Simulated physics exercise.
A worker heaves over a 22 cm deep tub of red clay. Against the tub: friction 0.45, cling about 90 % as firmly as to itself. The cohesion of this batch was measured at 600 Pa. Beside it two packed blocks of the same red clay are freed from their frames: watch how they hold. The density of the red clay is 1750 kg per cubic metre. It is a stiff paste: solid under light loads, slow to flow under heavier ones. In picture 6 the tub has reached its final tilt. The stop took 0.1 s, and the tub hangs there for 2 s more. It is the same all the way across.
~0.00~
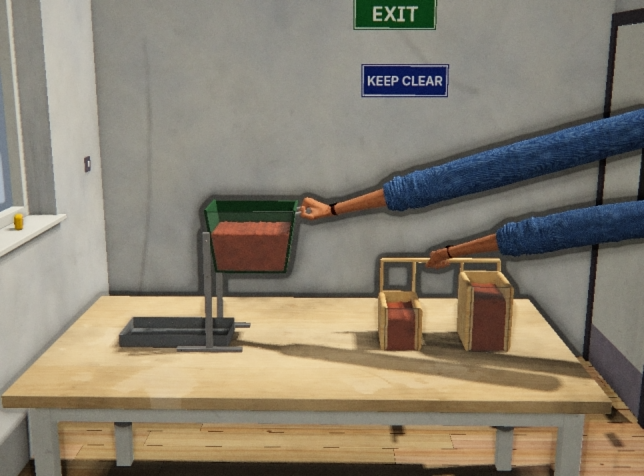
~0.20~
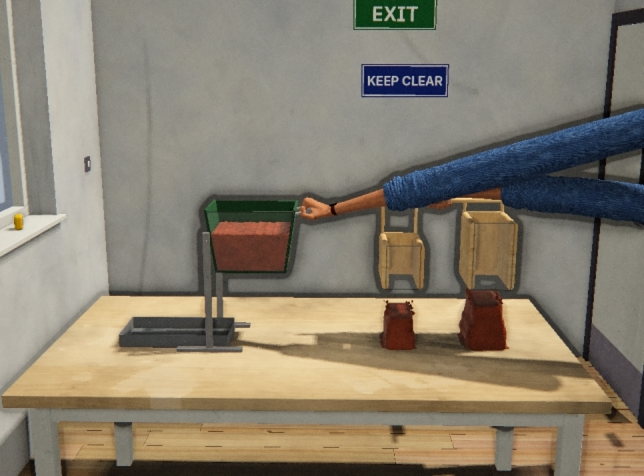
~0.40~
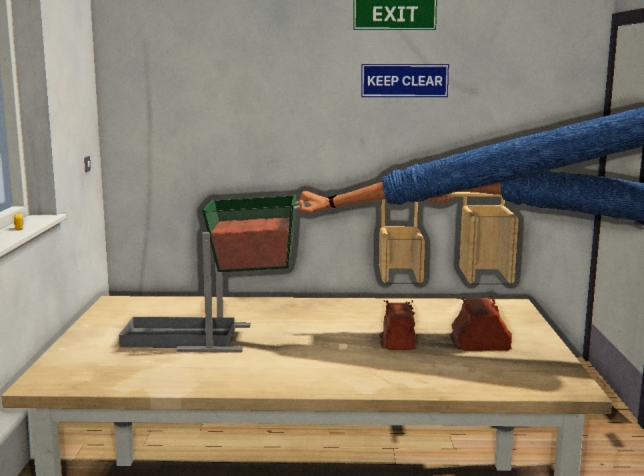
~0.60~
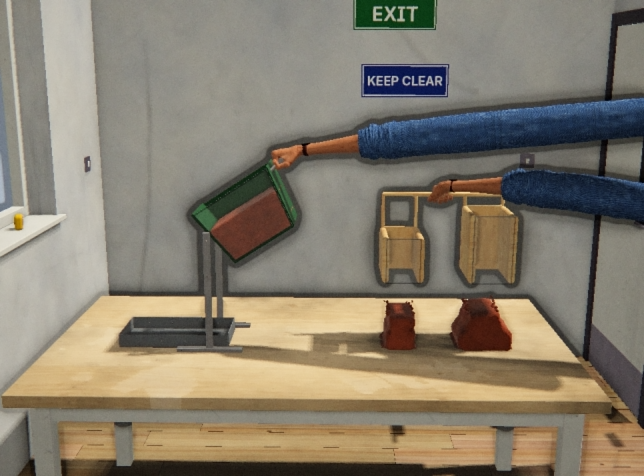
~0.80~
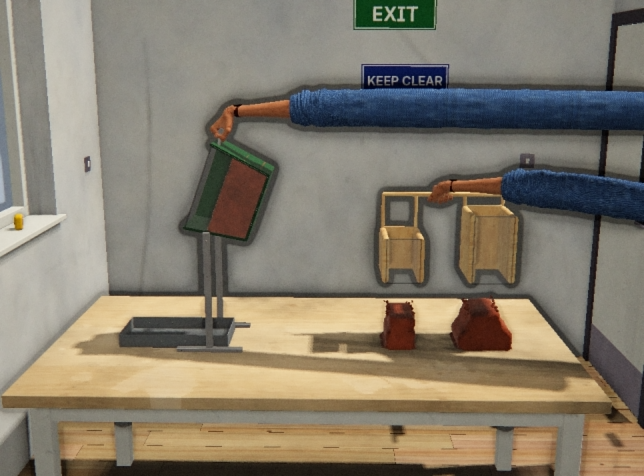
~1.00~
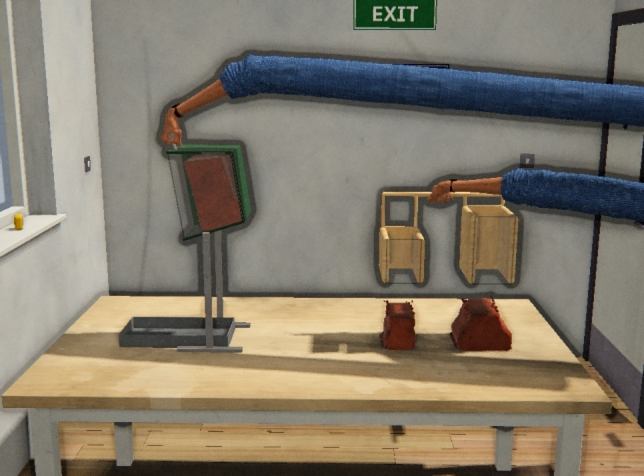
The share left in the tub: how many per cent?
It comes to some 35 %.
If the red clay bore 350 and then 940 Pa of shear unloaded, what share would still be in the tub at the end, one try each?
In that order: 30 %, 40 %.
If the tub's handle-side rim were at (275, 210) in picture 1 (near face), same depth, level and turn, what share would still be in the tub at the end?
Then about 40 %.
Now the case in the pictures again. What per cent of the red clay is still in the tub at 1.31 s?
Near 40 %.
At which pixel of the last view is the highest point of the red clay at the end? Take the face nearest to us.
Around (216, 205).
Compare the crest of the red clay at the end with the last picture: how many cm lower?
About 17 cm.
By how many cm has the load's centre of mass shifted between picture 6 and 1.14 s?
About 9 cm.
After 1.14 s, the tub is at 99 degrees and holds 84 %.
After 1.31 s, the tub is at 99 degrees and holds 42 %.
After 1.48 s, the tub is at 99 degrees and holds 38 %.
After 1.65 s, the tub is at 99 degrees and holds 35 %.
After 3.00 s, the tub is at 99 degrees and holds 35 %.
